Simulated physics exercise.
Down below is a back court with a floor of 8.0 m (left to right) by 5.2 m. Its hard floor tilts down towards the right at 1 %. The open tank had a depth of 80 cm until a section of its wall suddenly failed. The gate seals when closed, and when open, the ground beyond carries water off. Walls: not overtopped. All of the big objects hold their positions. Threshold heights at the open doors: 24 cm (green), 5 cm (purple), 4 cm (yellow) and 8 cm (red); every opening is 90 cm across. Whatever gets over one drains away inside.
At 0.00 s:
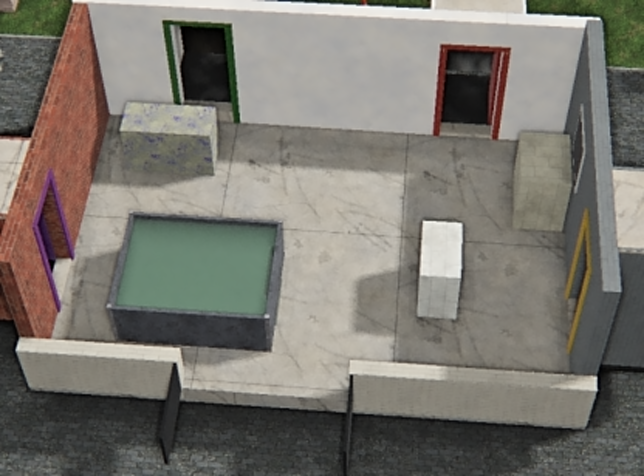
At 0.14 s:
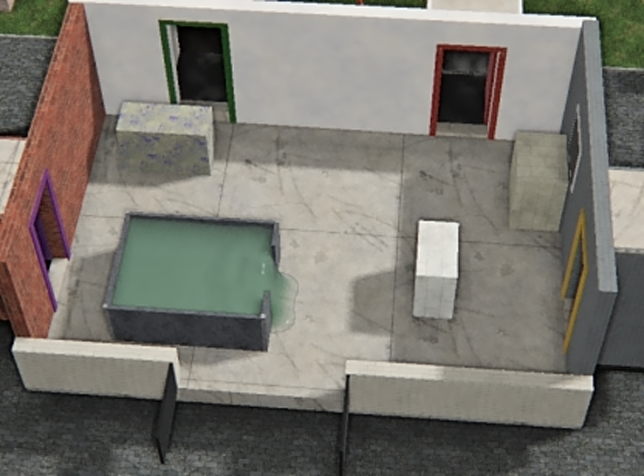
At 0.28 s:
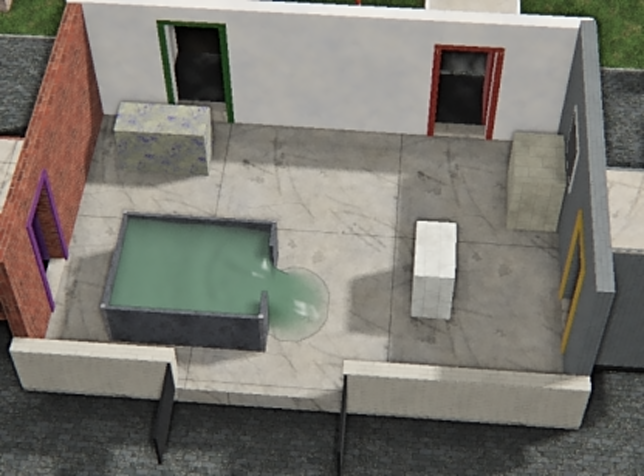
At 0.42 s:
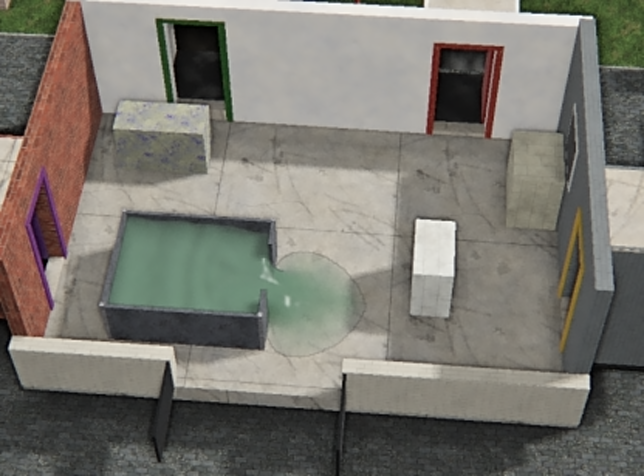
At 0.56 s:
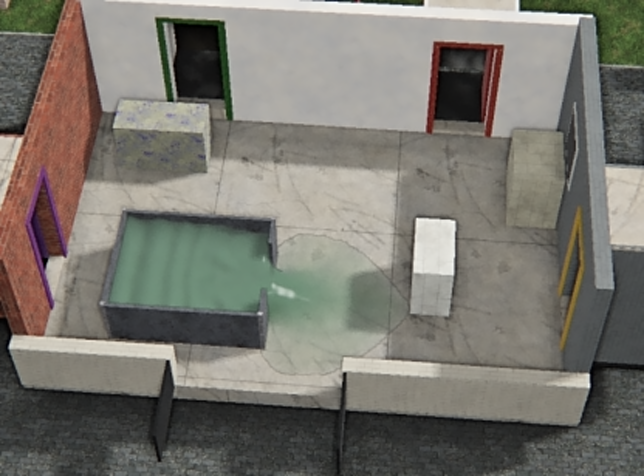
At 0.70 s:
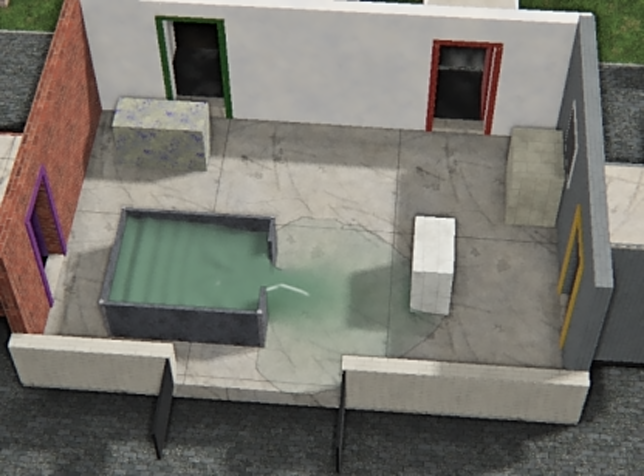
In a walled courtyard with a pale stone floor, a dark rectangular tank sits full of still green water. A gap opens in its right side and water pours out, spreading across the floor in a widening, thinning sheet that reaches the white block, while the level in the tank drops slightly.
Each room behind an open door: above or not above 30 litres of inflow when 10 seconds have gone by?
Green door: Not above, purple door: Not above, yellow door: Above, red door: Above.
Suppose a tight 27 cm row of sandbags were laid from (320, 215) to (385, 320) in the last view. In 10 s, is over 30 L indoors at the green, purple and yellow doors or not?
Note - green: Limit held; purple: Limit held; yellow: Limit exceeded.
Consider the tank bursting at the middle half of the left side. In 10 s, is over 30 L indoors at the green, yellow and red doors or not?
Result: Green limit not passed, yellow limit not passed, red limit not passed.
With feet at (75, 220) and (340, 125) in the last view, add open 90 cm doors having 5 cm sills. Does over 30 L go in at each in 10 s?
Door 1: Limit not reached; door 2: Limit broken.
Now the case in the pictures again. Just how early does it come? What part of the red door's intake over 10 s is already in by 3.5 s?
Fraction in by then: Around 35 per cent.
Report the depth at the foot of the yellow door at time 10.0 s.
Roughly 11.0 centimetres.
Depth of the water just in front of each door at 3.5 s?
In centimetres - green: 0, purple: 0, yellow: 13, red: 17.
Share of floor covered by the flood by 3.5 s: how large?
Around 55 per cent.
After 1.4 s water covers 30 % of the floor and is deepest (48 cm) near (272, 298); green door not reached, purple door not reached, yellow door not reached, red door not reached.
After 2.2 s water covers 40 % of the floor and is deepest (50 cm) near (550, 387); green door not reached, purple door not reached, yellow door 10 cm at the sill, 4 L in, red door 11 cm at the sill, 0 L in.
After 3.5 s water covers 55 % of the floor and is deepest (35 cm) near (556, 203); green door not reached, purple door not reached, yellow door 13 cm at the sill, 39 L in, red door 17 cm at the sill, 58 L in.
After 6.0 s water covers 60 % of the floor and is deepest (22 cm) near (557, 245); green door 1 cm at the sill, 0 L in, purple door not reached, yellow door 13 cm at the sill, 150 L in, red door 12 cm at the sill, 141 L in.
After 10.0 s water covers 85 % of the floor and is deepest (14 cm) near (551, 397); green door 8 cm at the sill, 0 L in, purple door not reached, yellow door 11 cm at the sill, 276 L in, red door 9 cm at the sill, 162 L in.
